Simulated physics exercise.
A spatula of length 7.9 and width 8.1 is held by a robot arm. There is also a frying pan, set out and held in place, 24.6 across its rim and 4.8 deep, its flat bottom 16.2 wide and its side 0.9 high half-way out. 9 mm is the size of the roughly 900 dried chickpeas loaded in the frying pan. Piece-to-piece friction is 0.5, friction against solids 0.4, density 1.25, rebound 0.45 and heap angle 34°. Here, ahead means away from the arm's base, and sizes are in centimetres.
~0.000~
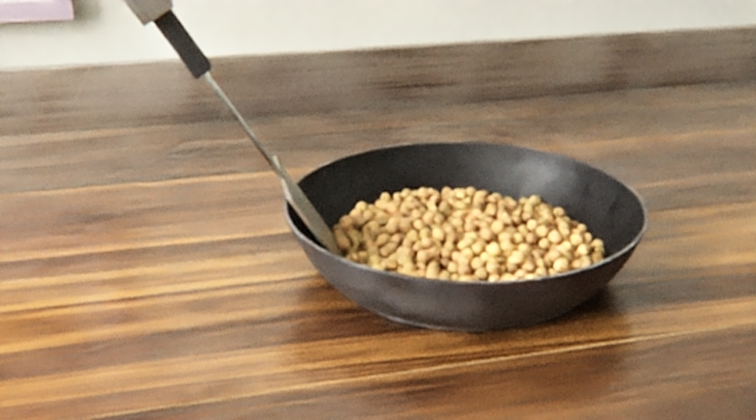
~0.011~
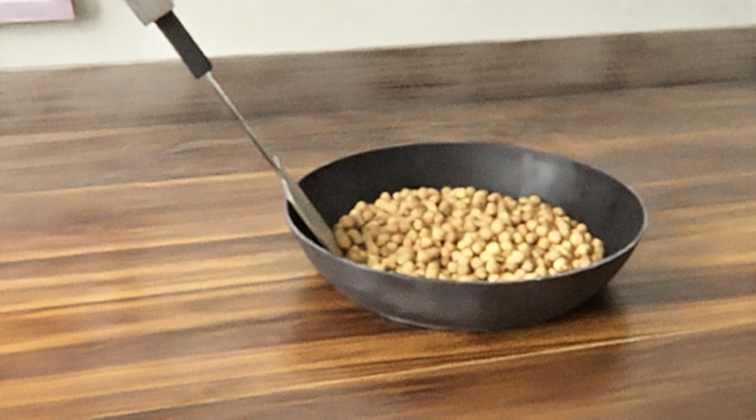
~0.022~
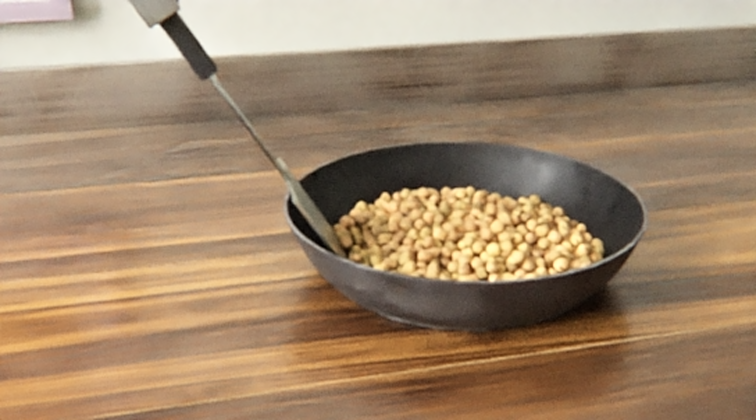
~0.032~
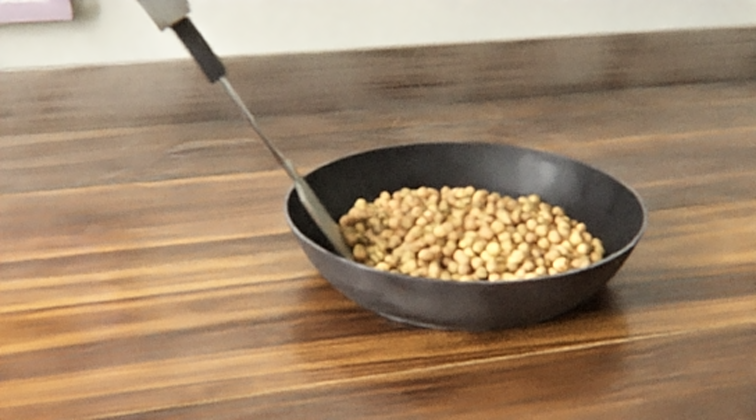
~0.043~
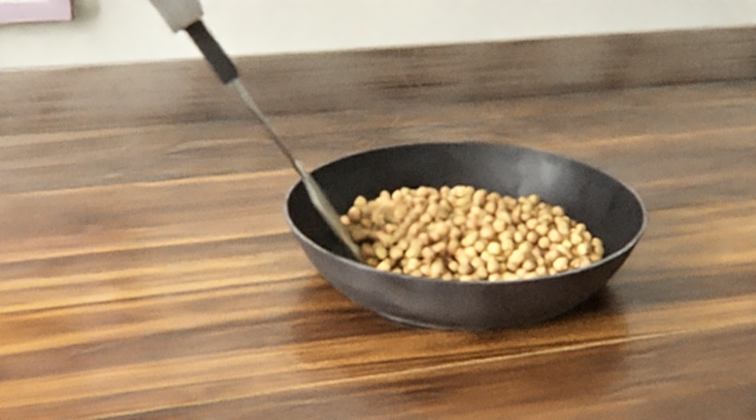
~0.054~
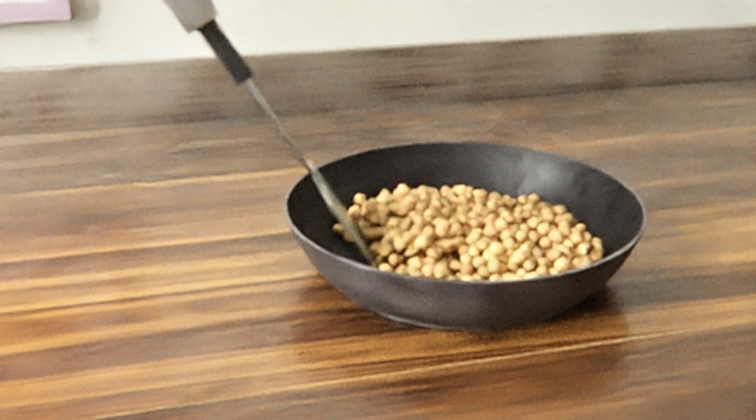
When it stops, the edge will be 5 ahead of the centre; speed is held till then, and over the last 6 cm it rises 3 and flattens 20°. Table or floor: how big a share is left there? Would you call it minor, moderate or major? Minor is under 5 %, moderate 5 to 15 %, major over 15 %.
I would call it minor.
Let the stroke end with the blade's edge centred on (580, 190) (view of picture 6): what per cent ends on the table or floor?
Estimate: Approx. 20 %.
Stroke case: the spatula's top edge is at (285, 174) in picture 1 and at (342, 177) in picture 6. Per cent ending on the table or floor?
Close to 5 in a hundred.
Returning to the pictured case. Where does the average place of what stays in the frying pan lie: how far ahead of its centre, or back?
I'd put it at roughly 4.0 cm toward the front.
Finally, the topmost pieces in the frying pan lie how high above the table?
It reaches around 5.5 cm.
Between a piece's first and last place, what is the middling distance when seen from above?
Roughly 2 cm.
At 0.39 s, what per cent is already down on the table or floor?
Fraction noted: Close to 0 per cent.
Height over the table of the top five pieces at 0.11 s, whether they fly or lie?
Around 6 cm above the table.
After 0.11 s, sloping 59°, highest piece 6 above the table; 900 in the frying pan.
After 0.16 s, sloping 50°, highest piece 7 above the table; 900 in the frying pan.
After 0.39 s, sloping 39°, highest piece 5 above the table; 898 in the frying pan, 1 on the table or floor, 1 on the blade or in flight.
After 1.44 s, sloping 39°, highest piece 5 above the table; 898 in the frying pan, 2 on the table or floor.
In the end, 898 in the frying pan, 2 on the table or floor. That is 0 % on the table or floor.
